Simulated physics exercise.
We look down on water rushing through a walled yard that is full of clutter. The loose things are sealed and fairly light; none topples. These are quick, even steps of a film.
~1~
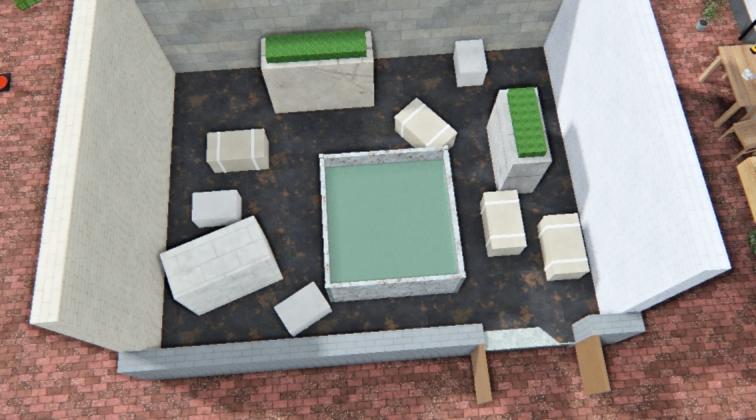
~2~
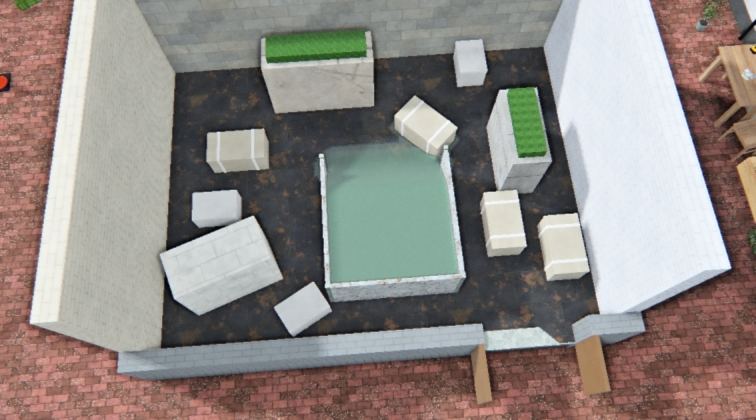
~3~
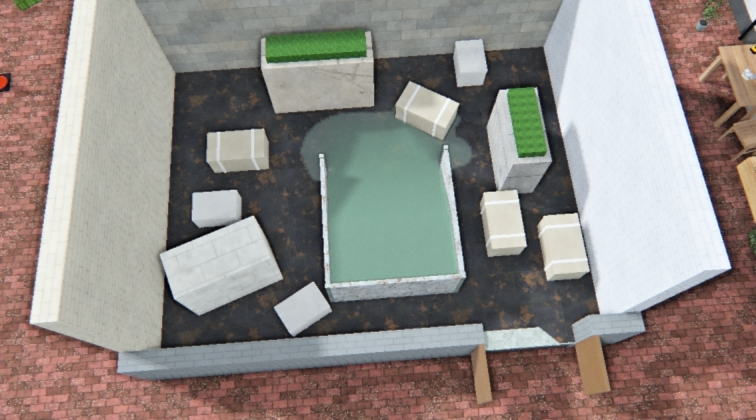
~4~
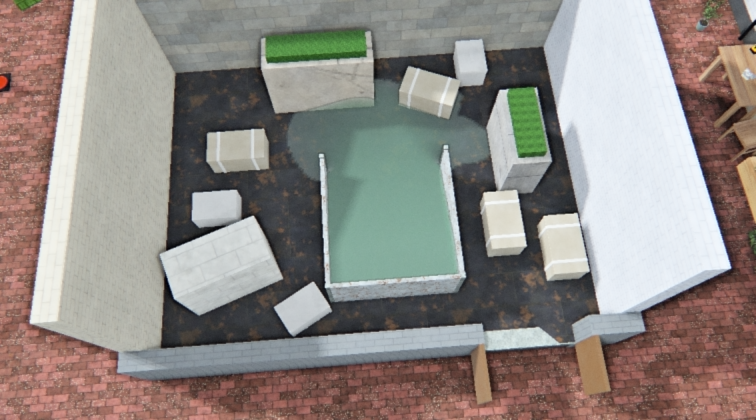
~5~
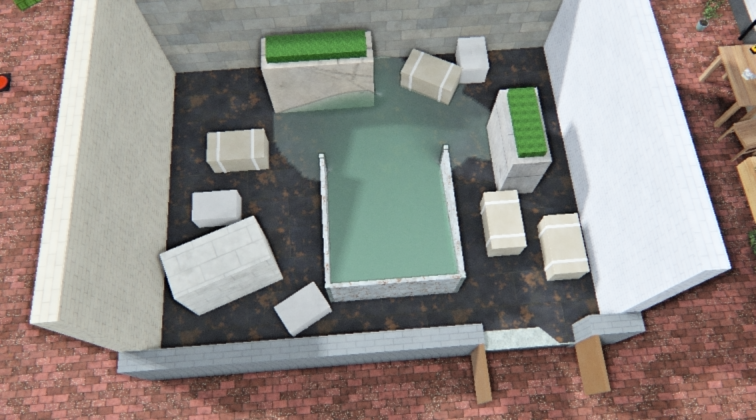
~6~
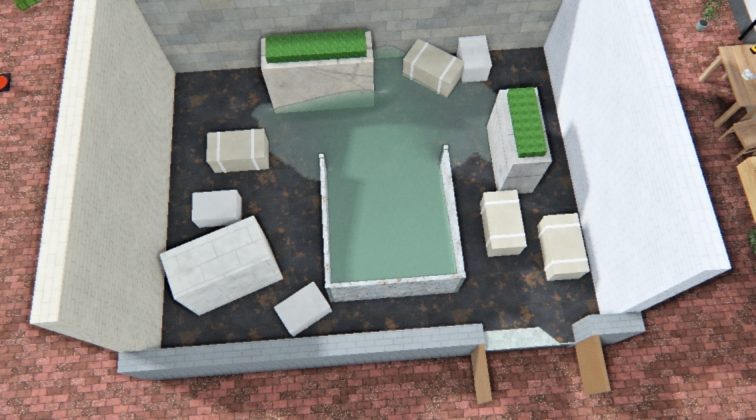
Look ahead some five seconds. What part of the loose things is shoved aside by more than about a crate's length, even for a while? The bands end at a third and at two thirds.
That comes to two thirds or more.
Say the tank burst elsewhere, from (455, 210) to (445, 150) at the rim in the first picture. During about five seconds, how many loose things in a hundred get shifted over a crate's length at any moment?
Some 40 per cent.
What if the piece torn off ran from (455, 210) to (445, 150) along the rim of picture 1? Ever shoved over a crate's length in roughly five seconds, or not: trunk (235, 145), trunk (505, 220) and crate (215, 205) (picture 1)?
One after the other: Short of that, moved that far, not that far.
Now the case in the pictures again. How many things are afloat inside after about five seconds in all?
I count 3.
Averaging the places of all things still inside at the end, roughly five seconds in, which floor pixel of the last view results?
Near (390, 234).
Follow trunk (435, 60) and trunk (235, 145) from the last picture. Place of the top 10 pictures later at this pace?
Roughly at (506, 61) and (228, 174).
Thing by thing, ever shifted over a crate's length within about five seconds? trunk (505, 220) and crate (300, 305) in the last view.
As listed: No, not that far.
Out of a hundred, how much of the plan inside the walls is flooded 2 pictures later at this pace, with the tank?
Close to 40 %.
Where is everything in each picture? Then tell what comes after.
A trunk at (426, 124), on the bottom; a chest at (472, 55), on the bottom; 0 of 7 have shifted, in the first frame.
A trunk at (426, 121) rests on the ground, close to its start; a chest at (472, 55), on the bottom; 0 of 7 have shifted, in the second frame.
A trunk at (427, 104), on the bottom, a stride from its start; a chest at (472, 55) rests on the ground; 1 of 7 have shifted, in the third frame.
A trunk at (430, 86) rests on the ground, a stride from its start; a chest at (472, 55), on the bottom; 1 of 7 have shifted, in the fourth frame.
A trunk at (432, 69) rests on the ground, a stride from its start; a chest at (474, 53) rests on the ground, close to its start; 2 of 7 have shifted, in the fifth frame.
A trunk at (434, 61), on the bottom, a stride from its start; a chest at (476, 51) rests on the ground, close to its start; 2 of 7 have shifted, in the sixth frame.
A moment on, 1 of 7 are well off their spots; 2 afloat.
Next, 2 of 7 are well off their spots; 2 afloat.
Later, 4 of 7 are well off their spots; 4 afloat.
In the end, 5 of 7 are well off their spots, and 5 have been at some point; 3 afloat.
